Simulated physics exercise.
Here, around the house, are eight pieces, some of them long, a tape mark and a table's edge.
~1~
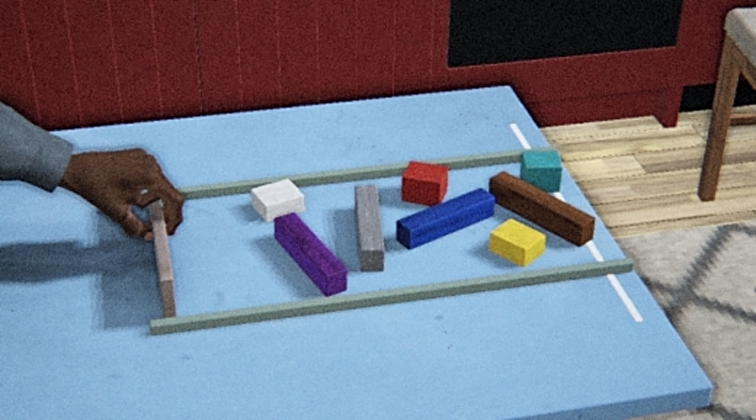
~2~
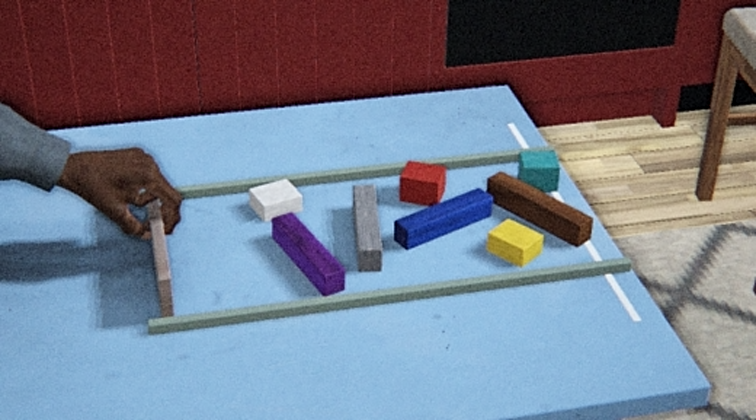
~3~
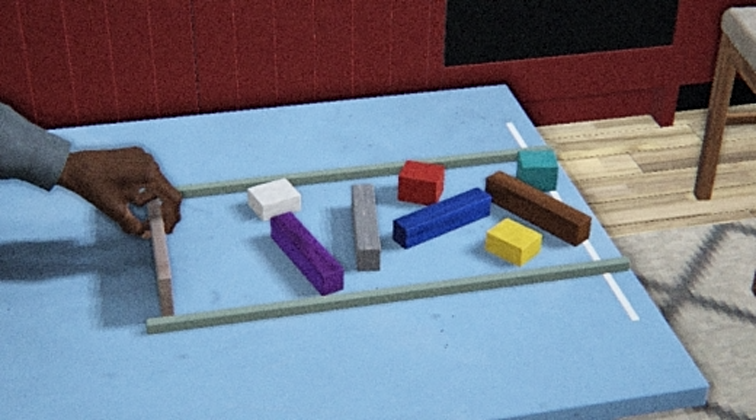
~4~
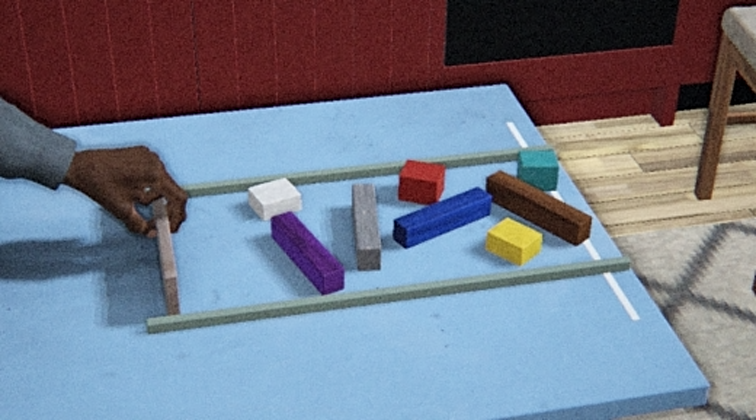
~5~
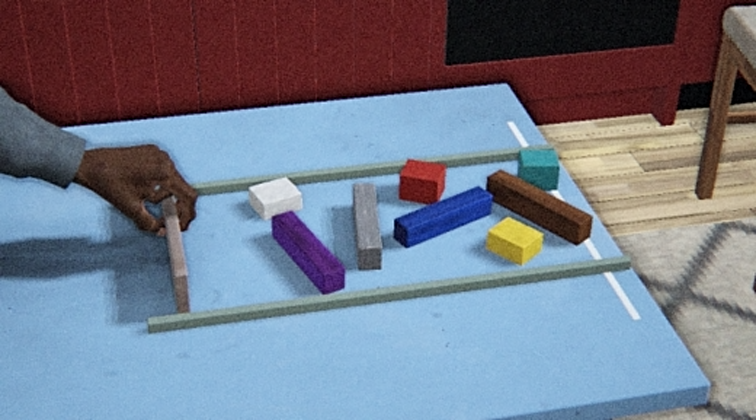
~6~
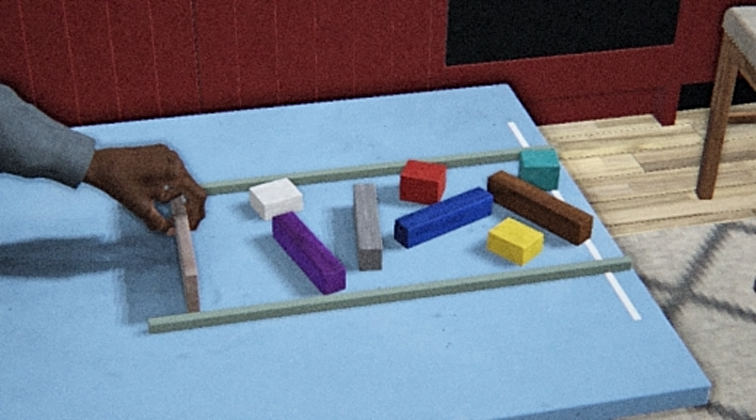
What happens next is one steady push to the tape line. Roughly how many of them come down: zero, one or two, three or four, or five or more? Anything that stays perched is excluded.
The count that comes down will most likely be five and up.
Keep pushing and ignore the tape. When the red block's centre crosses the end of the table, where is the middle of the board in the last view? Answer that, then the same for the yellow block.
Estimated middle: (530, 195), and (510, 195) for the other.
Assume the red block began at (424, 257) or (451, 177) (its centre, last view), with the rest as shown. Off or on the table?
So in the first try it ends up below, and in the second it ends up below.
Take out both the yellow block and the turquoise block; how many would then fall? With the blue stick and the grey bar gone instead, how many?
The first try gives 4, the second gives 4.
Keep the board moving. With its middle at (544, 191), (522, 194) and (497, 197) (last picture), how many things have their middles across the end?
In order of the places given, that's 5, 3 and 2.
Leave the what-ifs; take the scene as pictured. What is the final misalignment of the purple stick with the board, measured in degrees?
About 0 degrees.
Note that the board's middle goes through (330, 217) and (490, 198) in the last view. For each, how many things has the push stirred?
At the first spot the count is 3, and at the second it is 8.
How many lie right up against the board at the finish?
It touches 2.
Soon after, none off yet; turquoise block at rest near (539, 171); brown stick at rest near (538, 207); yellow block at rest near (515, 242).
Then, none off yet; turquoise block at rest near (539, 171); brown stick at rest near (542, 205); yellow block moved a little near (532, 243).
Further on, one off so far; turquoise block on its side near (591, 213); brown stick tipped well over near (610, 203); yellow block moved well along near (622, 242).
At rest, the number that fall off is five or more; fallen, grey bar, red block, blue stick, yellow block, brown stick and turquoise block.
